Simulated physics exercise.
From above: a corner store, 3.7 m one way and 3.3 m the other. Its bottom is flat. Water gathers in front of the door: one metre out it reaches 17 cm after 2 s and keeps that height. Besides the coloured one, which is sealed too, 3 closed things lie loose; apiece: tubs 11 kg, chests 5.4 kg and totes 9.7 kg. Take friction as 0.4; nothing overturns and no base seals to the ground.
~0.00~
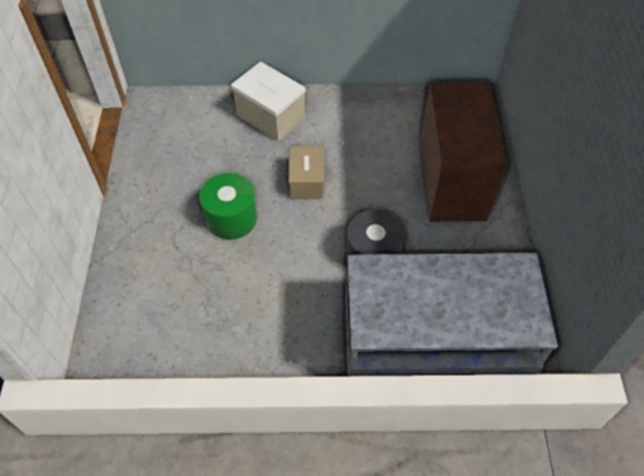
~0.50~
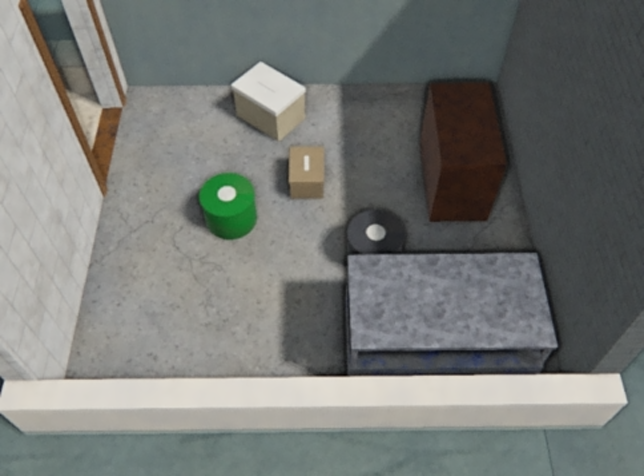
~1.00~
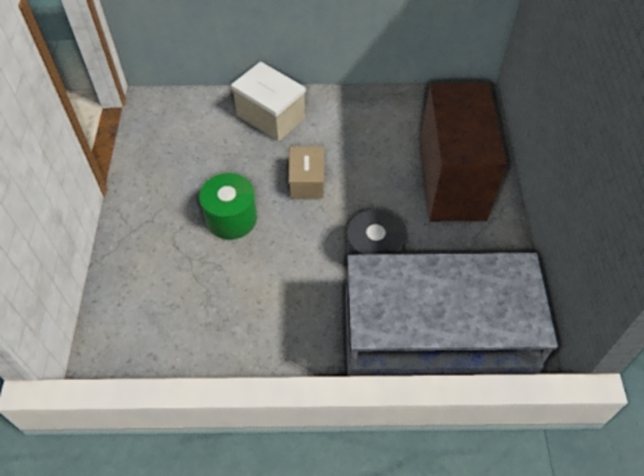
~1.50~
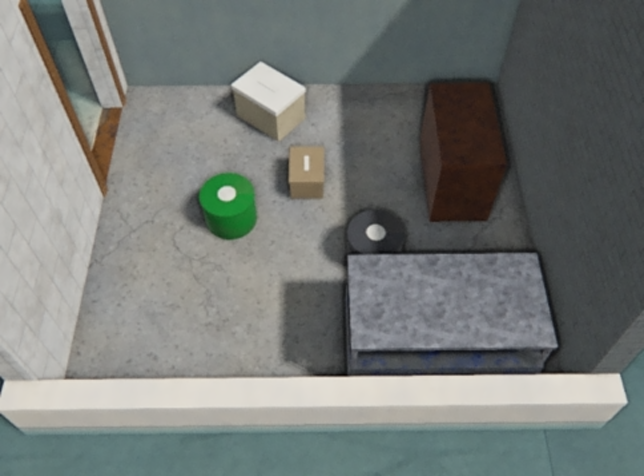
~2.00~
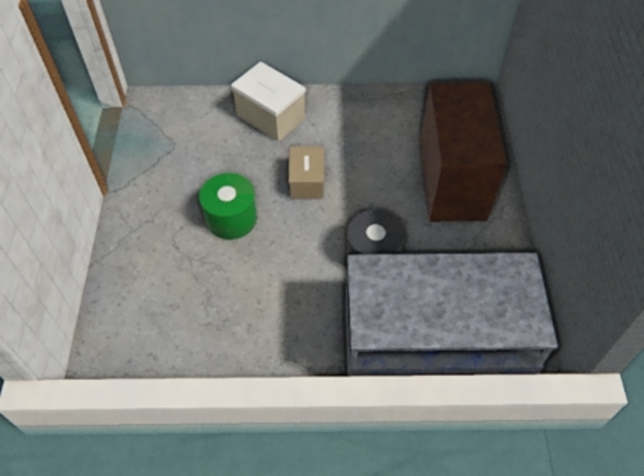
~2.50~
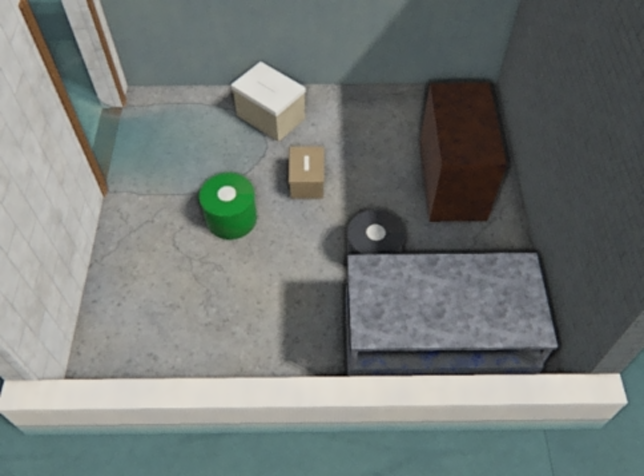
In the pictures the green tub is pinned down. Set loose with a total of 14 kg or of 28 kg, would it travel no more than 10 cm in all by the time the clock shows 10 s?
For it, the smaller load will do.
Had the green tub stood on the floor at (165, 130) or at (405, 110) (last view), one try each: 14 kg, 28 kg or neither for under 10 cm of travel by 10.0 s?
In turn: Neither is enough; it takes the larger.
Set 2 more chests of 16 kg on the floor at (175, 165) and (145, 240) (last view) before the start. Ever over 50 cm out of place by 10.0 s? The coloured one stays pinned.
In turn: Past it, short of it.
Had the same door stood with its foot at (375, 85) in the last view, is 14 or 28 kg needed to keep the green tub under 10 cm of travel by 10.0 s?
Then the lower weight is enough.
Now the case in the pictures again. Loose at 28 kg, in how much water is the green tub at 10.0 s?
Roughly 6 cm.
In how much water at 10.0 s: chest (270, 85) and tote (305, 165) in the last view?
Roughly 9 and 13 cm.
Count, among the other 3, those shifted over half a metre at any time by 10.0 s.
I count 3.
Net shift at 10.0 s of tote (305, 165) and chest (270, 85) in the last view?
In that order: 140 cm, 200 cm.
After 3.5 s the green tub would be 0 cm from its start with 14 kg and 0 cm from its start with 28 kg; 4 cm of water round it then.
After 4.5 s the green tub would be 0 cm from its start with 14 kg and 0 cm from its start with 28 kg; 4 cm of water round it then.
After 7.0 s the green tub would be 0 cm from its start with 14 kg and 0 cm from its start with 28 kg; 4 cm of water round it then.
After 10.0 s the green tub would be 0 cm from its start with 14 kg and 0 cm from its start with 28 kg; 6 cm of water round it then.
